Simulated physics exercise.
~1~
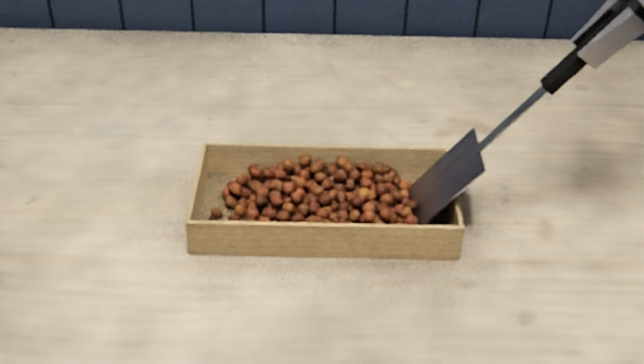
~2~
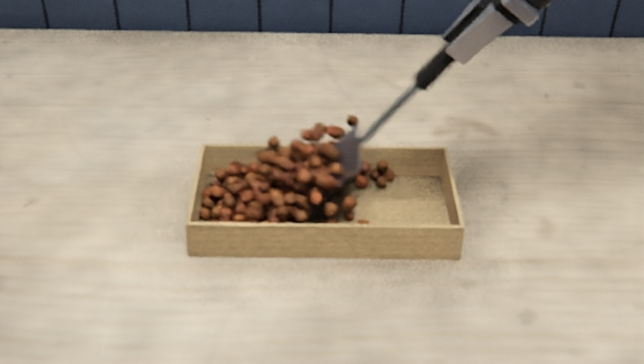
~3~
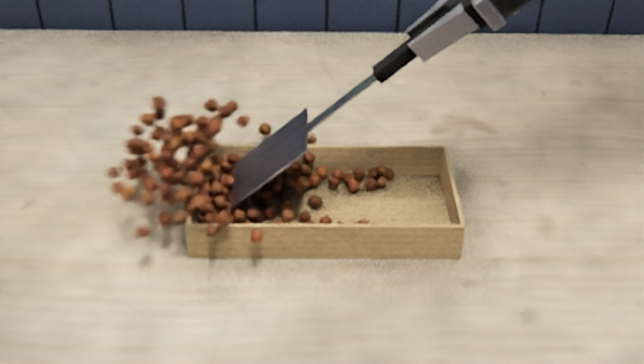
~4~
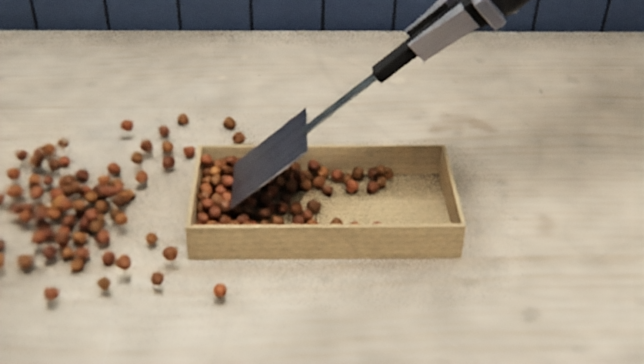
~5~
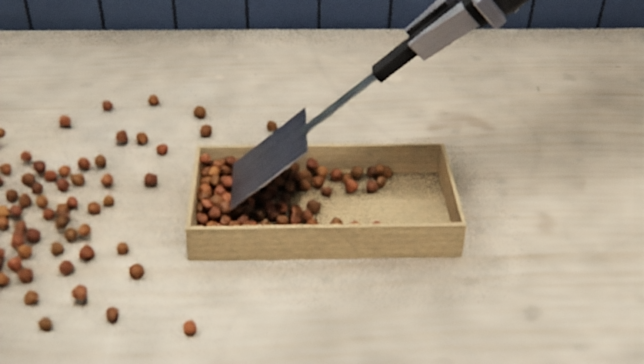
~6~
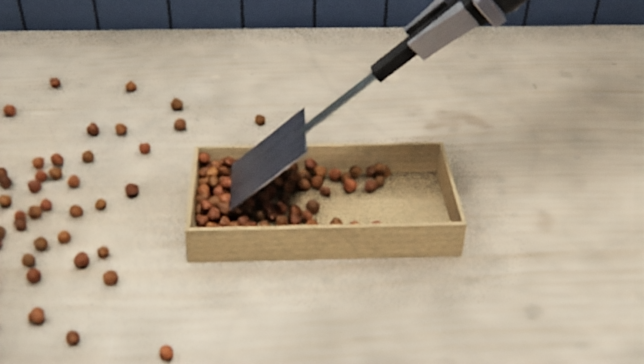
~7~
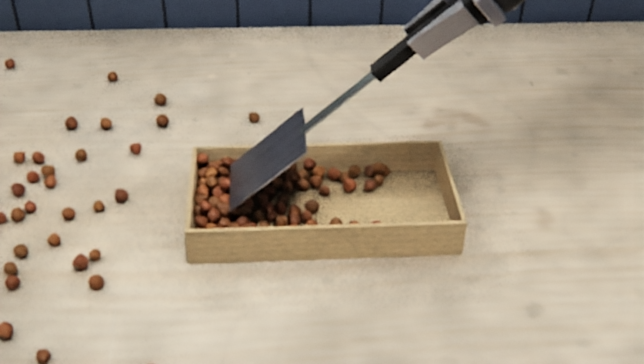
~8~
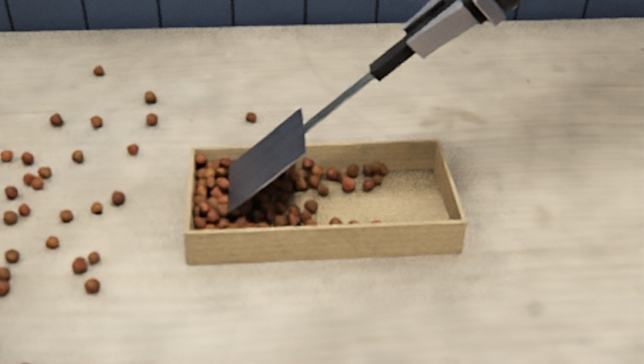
A robot arm swept a spatula leftward through a shallow tin of hazelnuts, flinging many over the left end, then held still as they scattered and rolled across the table, leaving a good part of the nuts heaped around the blade inside.
